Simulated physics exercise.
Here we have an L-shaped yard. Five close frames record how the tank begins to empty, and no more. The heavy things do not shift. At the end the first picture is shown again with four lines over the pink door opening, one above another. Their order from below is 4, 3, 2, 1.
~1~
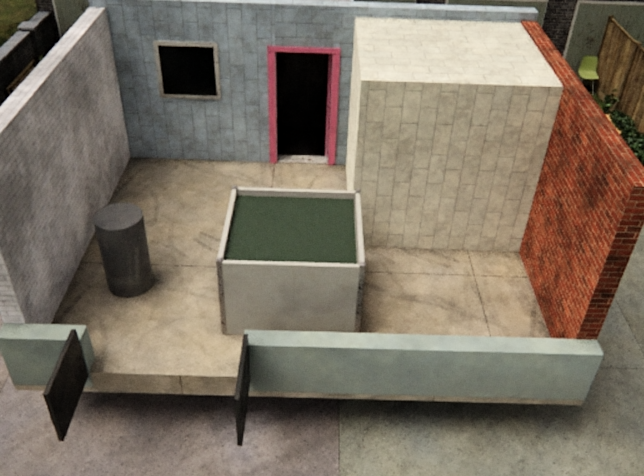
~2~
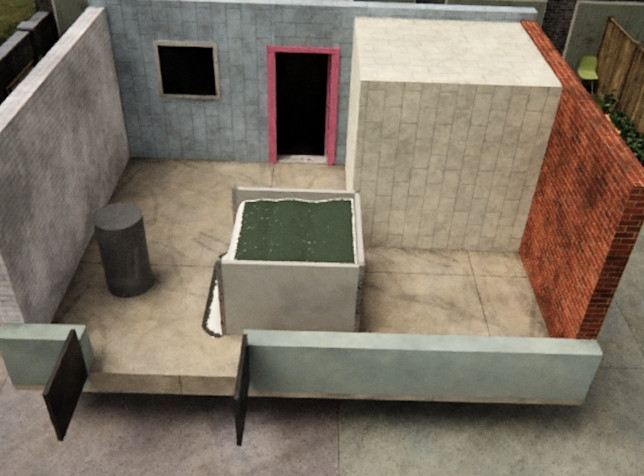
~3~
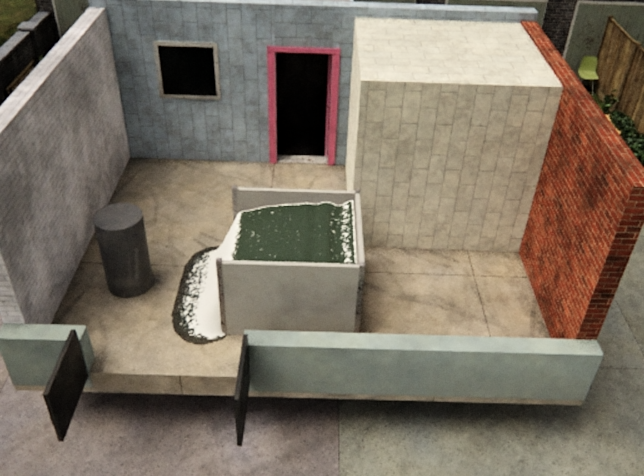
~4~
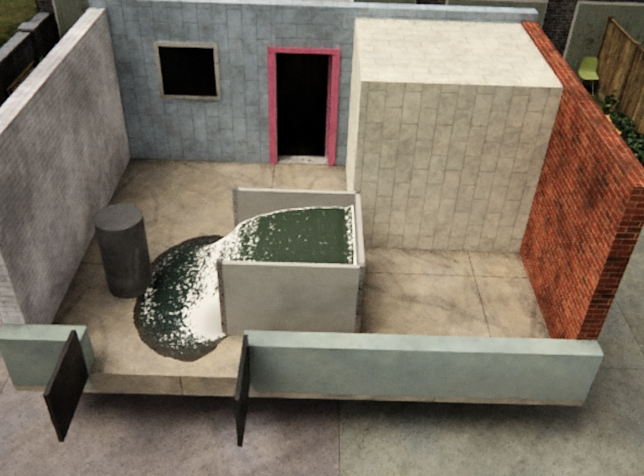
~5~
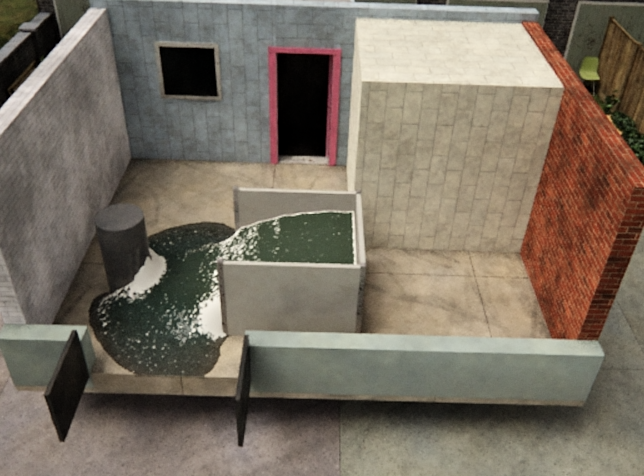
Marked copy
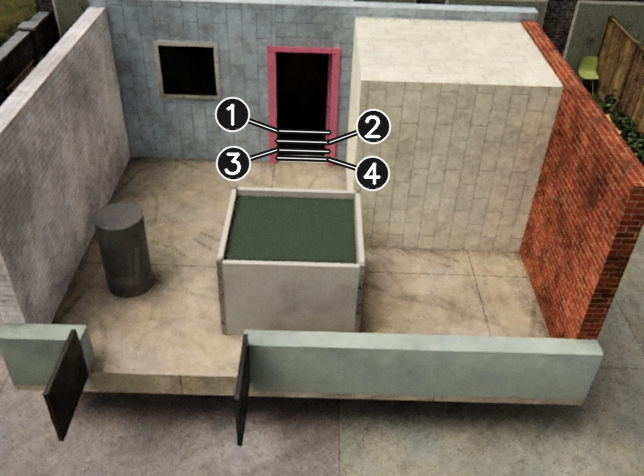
In a walled yard, green water pours from a tank's left side and spreads around a grey cylinder.
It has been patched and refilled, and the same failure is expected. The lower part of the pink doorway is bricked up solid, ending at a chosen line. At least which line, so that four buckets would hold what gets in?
Line 3.
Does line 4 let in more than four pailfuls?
Yes, that goes wrong.
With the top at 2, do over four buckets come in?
No, that is safe.
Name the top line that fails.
That would be 4.
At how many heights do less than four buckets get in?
Three.
In white, 1 at (303, 131); 2 at (303, 141); 3 at (302, 150); 4 at (302, 158); from the bottom up 4, 3, 2, 1.
If 1 is chosen, nothing gets over.
If 2 is chosen, nothing gets over.
If 3 is chosen, a splash gets over, under a bucket.
If 4 is chosen, about 9 bucketfuls get in.
